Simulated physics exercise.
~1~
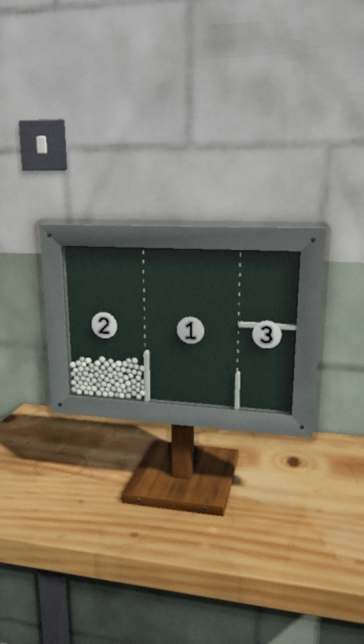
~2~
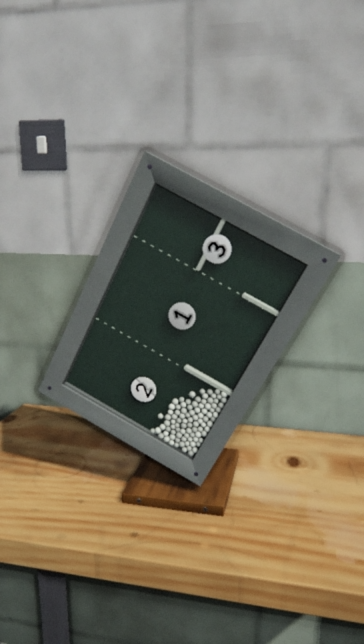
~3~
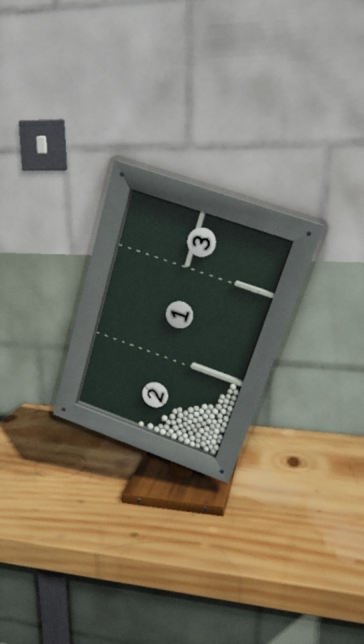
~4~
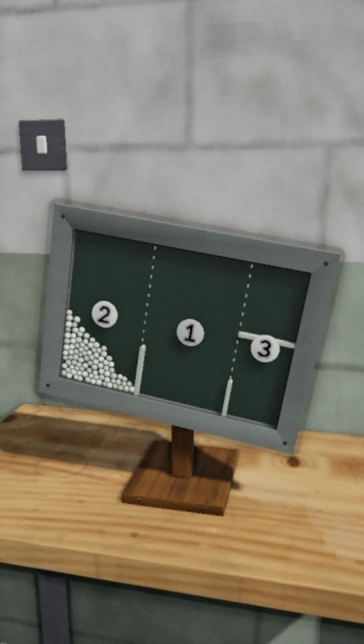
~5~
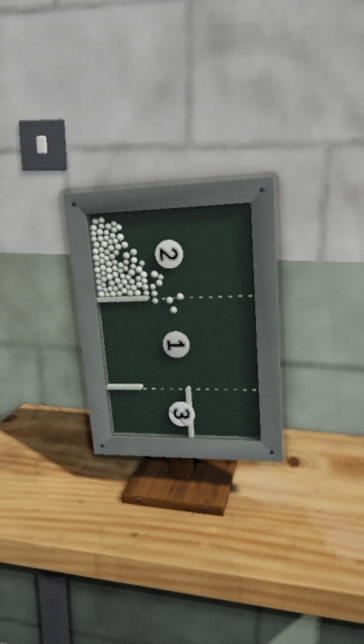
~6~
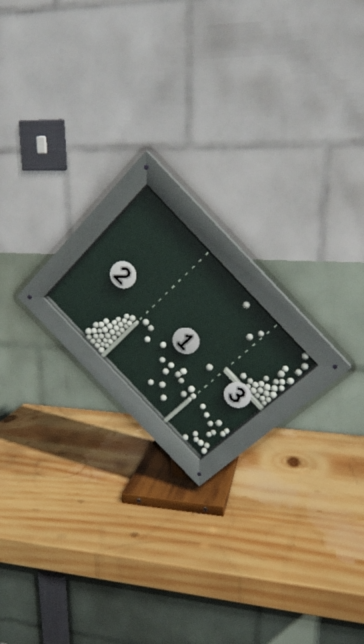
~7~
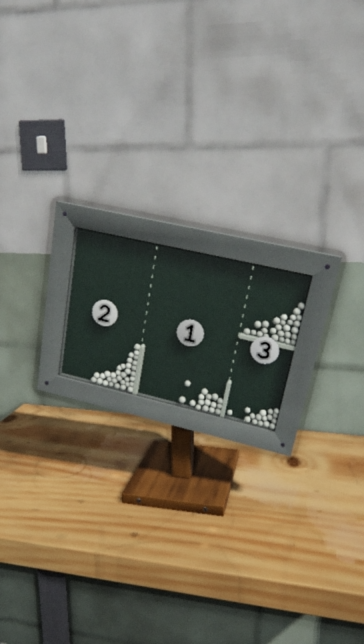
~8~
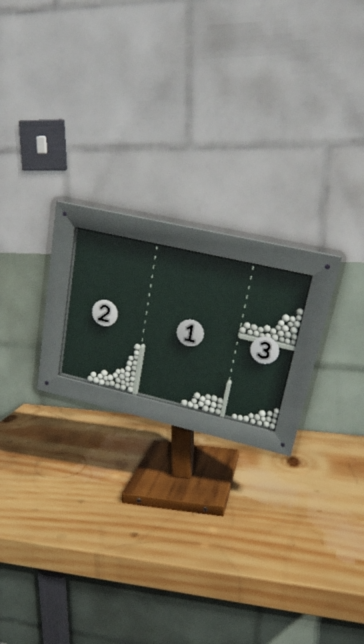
A framed box tilts left, then right, spilling white beads into all three numbered sections.
